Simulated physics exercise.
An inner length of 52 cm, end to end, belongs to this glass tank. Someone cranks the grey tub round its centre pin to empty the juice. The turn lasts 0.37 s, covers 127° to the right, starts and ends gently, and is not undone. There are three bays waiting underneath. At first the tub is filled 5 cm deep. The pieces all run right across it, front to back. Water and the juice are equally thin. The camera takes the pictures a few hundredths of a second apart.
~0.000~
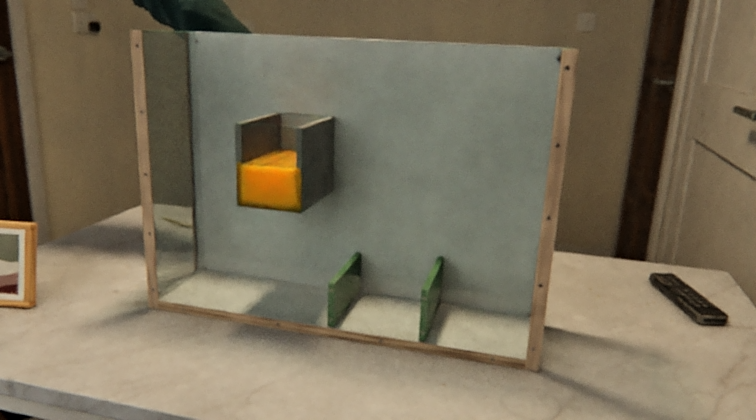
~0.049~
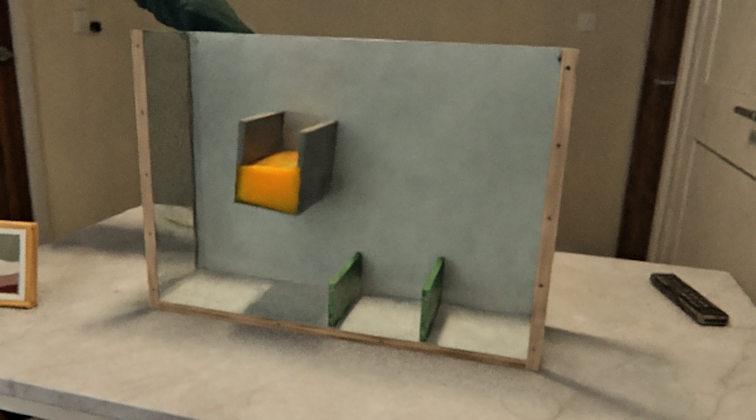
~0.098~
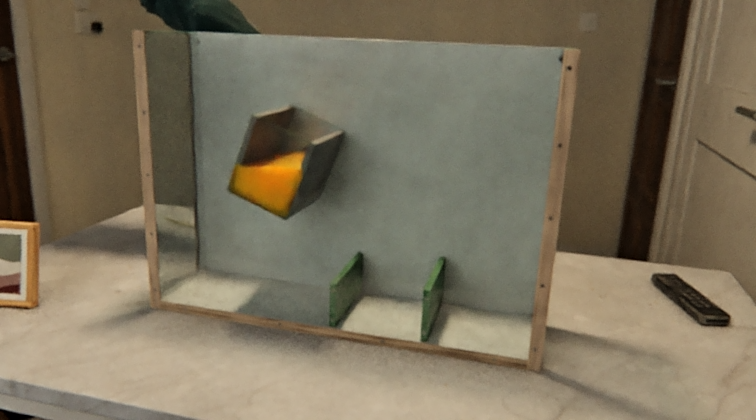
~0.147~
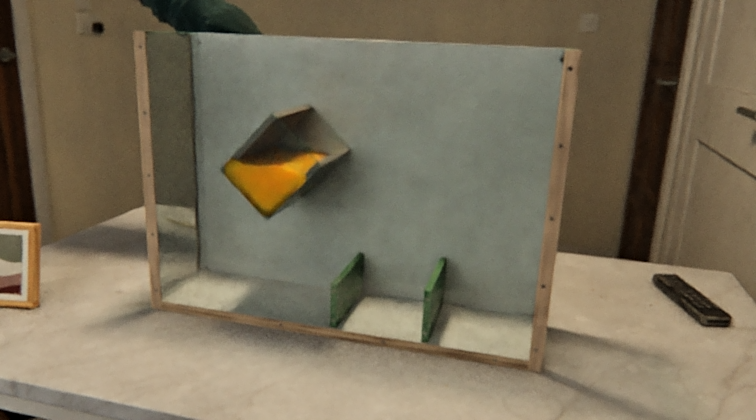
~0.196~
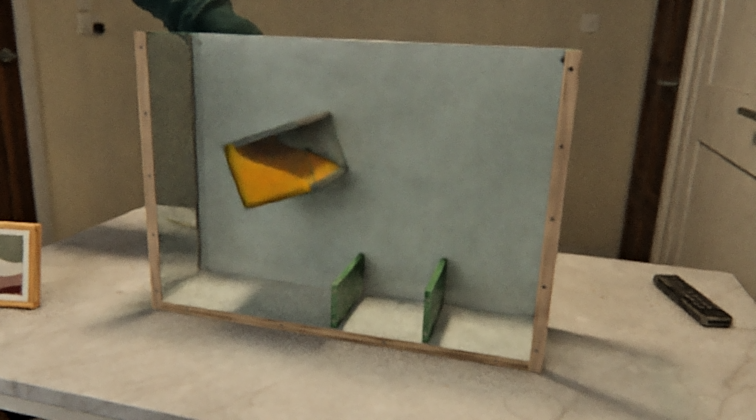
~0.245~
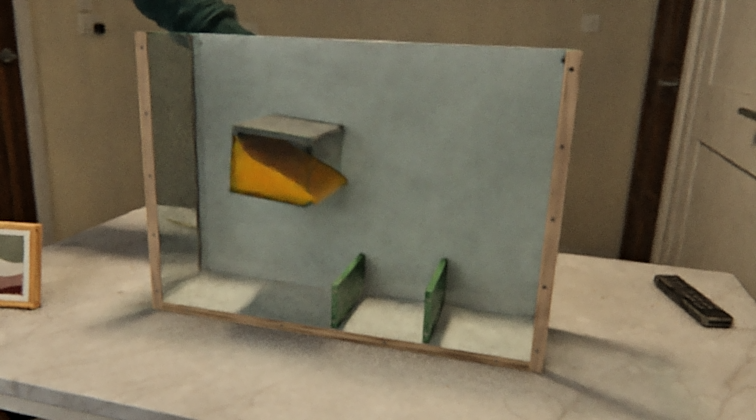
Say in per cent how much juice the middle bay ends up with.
Around 15 per cent of the juice.
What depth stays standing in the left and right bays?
Respectively 1.0 cm and 0.0 cm.
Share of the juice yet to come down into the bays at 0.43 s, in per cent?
Something like 50 in a hundred, roughly.
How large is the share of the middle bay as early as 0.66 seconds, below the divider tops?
Some 14 in a hundred.
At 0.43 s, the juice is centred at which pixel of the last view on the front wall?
Around (304, 256).
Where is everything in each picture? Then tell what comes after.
Turned 0° so far; the right rim is at (299, 130); the highest juice is at (260, 168); divider tops at (331, 284) and (425, 291), in the first picture.
Turned 5° so far; the right rim is at (303, 134); the highest juice is at (284, 170), in the second picture.
Turned 21° so far; the right rim is at (311, 145); the highest juice is at (292, 170), in the third picture.
Turned 43° so far; the right rim is at (318, 165); the highest juice is at (281, 169), in the fourth picture.
Turned 69° so far; the right rim is at (316, 187); the highest juice is at (232, 153), in the fifth picture.
Turned 94° so far; the right rim is at (305, 204); 2 per cent is over the lip, reaching (314, 200), in the sixth picture.
Then, 0.43 s in, 49 per cent is down, the largest part in the left bay.
Then, 0.66 s in, 87 per cent is down, the largest part in the left bay.
Then, 0.97 s in, 100 per cent is down, the largest part in the left bay.
Finally, the split from left to right is 84, 15 and 1 per cent.
